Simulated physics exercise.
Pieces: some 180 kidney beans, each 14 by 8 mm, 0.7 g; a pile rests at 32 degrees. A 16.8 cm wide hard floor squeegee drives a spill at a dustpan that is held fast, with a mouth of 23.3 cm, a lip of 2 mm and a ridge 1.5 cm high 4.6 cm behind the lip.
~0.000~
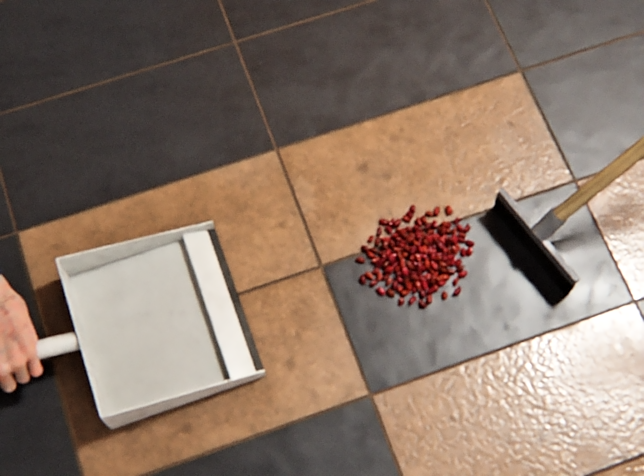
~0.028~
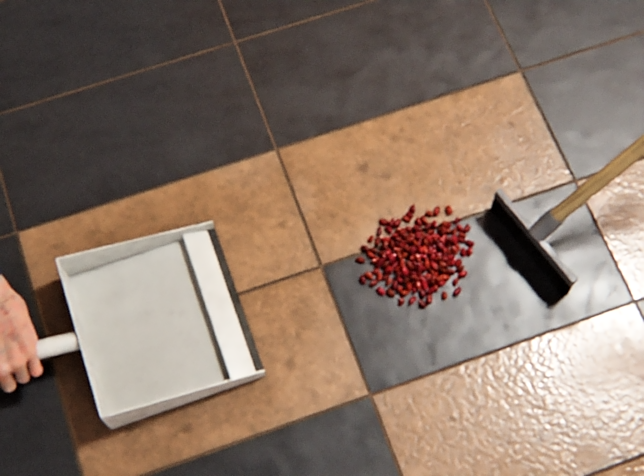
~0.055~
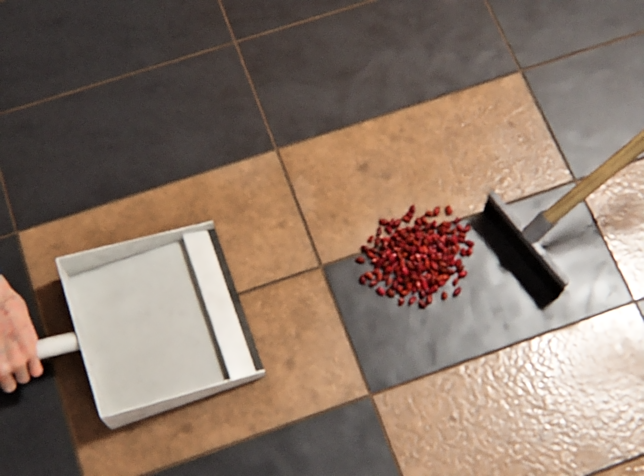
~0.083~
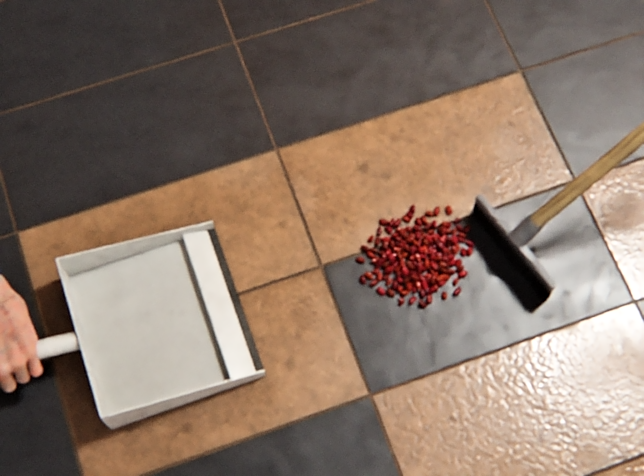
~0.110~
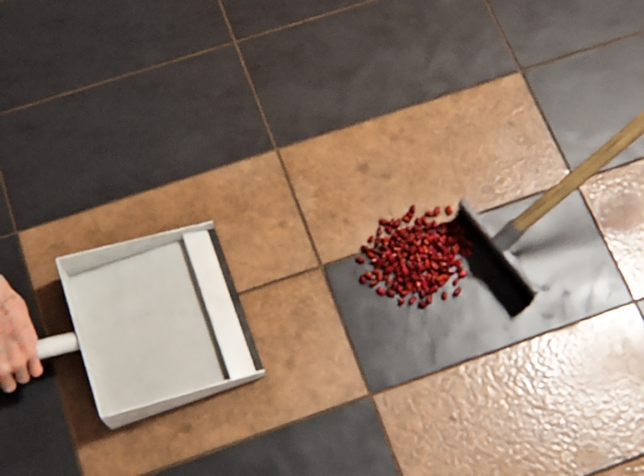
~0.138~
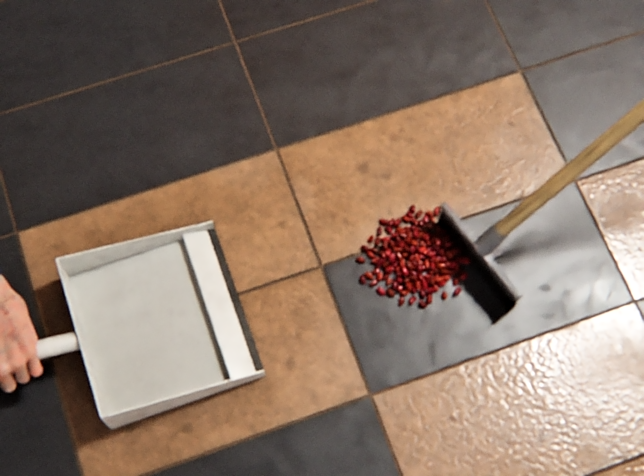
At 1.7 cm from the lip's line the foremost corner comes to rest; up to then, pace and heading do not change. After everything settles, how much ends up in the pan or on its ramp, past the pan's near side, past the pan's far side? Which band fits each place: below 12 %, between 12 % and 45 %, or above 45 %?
In the pan or on its ramp: A middling portion. Past the pan's near side: A middling portion. Past the pan's far side: A slim portion.
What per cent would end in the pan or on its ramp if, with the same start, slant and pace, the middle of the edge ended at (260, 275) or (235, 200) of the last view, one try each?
Some 25 and 5 per cent.
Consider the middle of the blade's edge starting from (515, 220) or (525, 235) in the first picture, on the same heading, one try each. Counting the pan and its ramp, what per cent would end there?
The two tries give about 30 % and about 30 %.
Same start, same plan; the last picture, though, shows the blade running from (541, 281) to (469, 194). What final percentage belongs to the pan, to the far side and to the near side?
Pan: 5, far side: 5, near side: 5.
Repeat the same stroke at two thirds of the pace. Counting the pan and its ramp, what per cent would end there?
About 20 %.
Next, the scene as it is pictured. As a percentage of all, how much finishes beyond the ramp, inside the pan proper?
Something like 5 per cent of the whole.
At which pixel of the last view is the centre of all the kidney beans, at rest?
Roughly (253, 327).
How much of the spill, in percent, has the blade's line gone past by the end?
My guess is close to 20 per cent.
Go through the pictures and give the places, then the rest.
In the first frame, blade from (574, 281) to (501, 194), moved 0.0 cm, 0 of the pieces shifted so far; middle of the pieces at (420, 255); pan at (151, 329).
In the second frame, blade from (572, 282) to (499, 195), moved 0.4 cm, 0 of the pieces shifted so far; middle of the pieces at (420, 255).
In the third frame, blade from (564, 284) to (491, 197), moved 1.5 cm, 0 of the pieces shifted so far; middle of the pieces at (420, 255).
In the fourth frame, blade from (552, 287) to (479, 200), moved 3.3 cm, 0 of the pieces shifted so far; middle of the pieces at (420, 255).
In the fifth frame, blade from (535, 291) to (463, 204), moved 5.8 cm, 4 of the pieces shifted so far; middle of the pieces at (420, 255).
In the sixth frame, blade from (516, 296) to (444, 209), moved 8.5 cm, 48 of the pieces shifted so far; middle of the pieces at (420, 255); pan at (151, 329). The blade's pace is about 0.96 m/s, heading 4 degrees away from the viewer's side.
After 0.30 s, middle of the blade 18 cm from the lip; 0 % over the lip, far side 0 %, near side 10 %.
After 0.41 s, middle of the blade 7 cm from the lip; 0 % over the lip, far side 0 %, near side 15 %.
After 0.65 s, middle of the blade 4 cm from the lip; 30 % over the lip, far side 5 %, near side 20 %.
At rest (2.2 s), pan 25 %, near side 20 %, far side 5 %, in front of the lip or behind the blade 50 %.
